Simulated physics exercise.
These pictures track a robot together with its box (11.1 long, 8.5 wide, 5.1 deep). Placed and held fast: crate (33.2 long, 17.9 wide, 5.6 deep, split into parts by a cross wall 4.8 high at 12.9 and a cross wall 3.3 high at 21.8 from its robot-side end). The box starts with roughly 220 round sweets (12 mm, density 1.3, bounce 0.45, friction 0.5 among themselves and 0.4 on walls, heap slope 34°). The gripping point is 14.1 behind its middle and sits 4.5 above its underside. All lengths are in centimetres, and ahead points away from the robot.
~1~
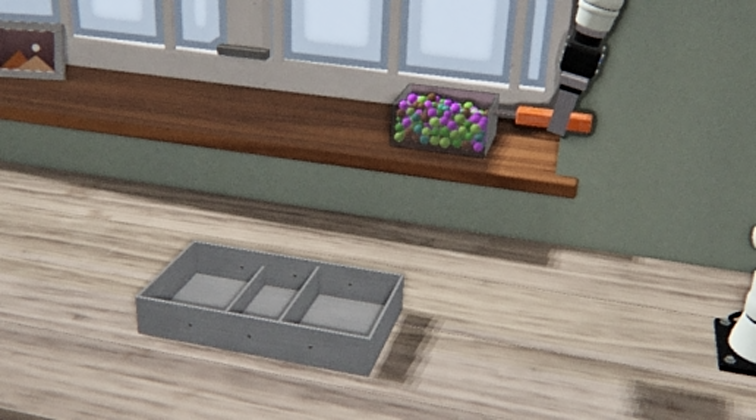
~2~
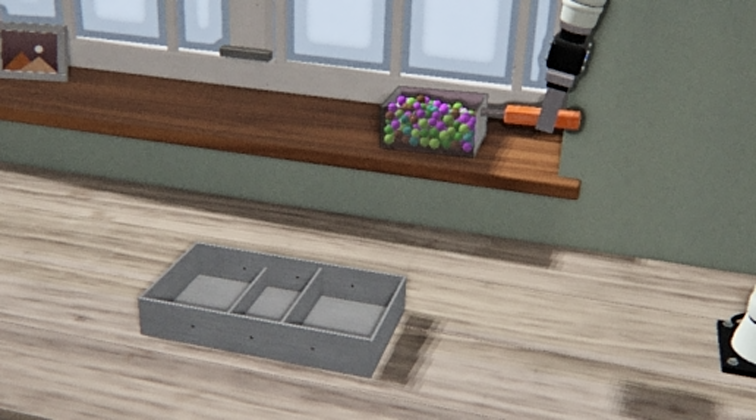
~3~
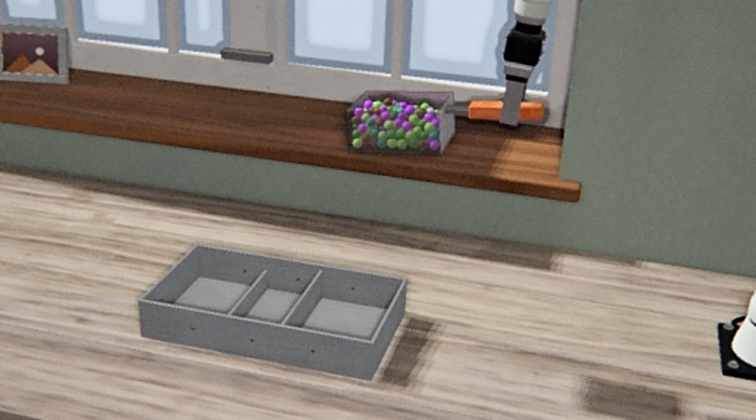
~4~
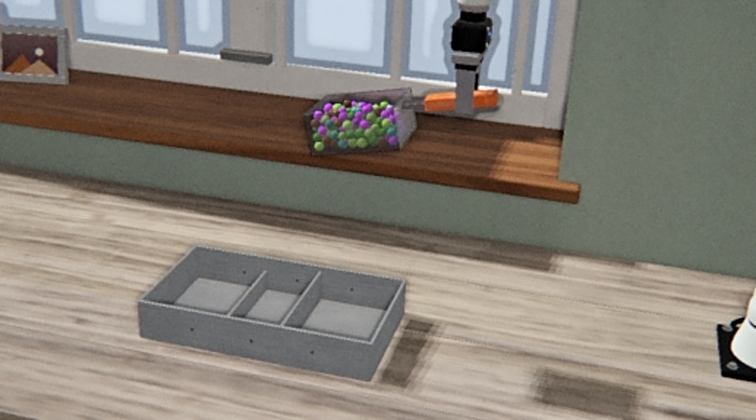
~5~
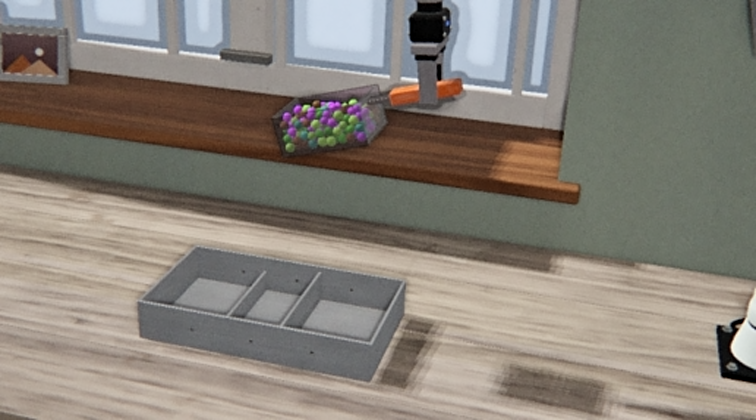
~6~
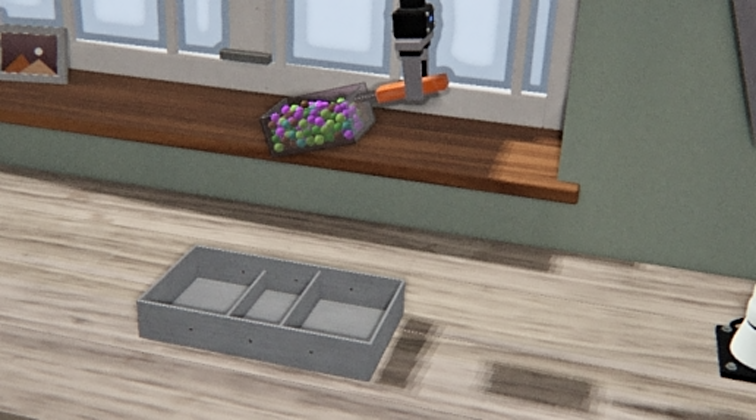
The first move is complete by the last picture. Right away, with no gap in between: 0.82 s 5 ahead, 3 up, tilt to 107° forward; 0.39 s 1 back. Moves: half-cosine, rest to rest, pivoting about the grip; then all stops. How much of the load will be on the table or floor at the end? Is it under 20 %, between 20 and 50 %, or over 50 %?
It is under 20 %.
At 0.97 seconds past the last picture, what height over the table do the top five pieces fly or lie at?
Roughly 26 cm above the table.
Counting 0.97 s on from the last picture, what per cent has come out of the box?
Around 65 percent at that moment.
Then, 0.48 s later, tilted 75° forward, highest piece 31 above the table; 215 in the box.
Then, 0.97 s later, tilted 107° forward, highest piece 27 above the table; 94 in the robot-side part, 74 in the box, 7 on the table or floor, 40 in flight or on a rim.
Then, 1.41 s later, tilted 107° forward, highest piece 20 above the table; 186 in the robot-side part, 21 on the table or floor, 8 in flight or on a rim.
Then, 2.46 s later, tilted 107° forward, highest piece 2 above the table; 193 in the robot-side part, 22 on the table or floor.
At rest, 193 in the robot-side part, 22 on the table or floor. That is 10 % on the table or floor.
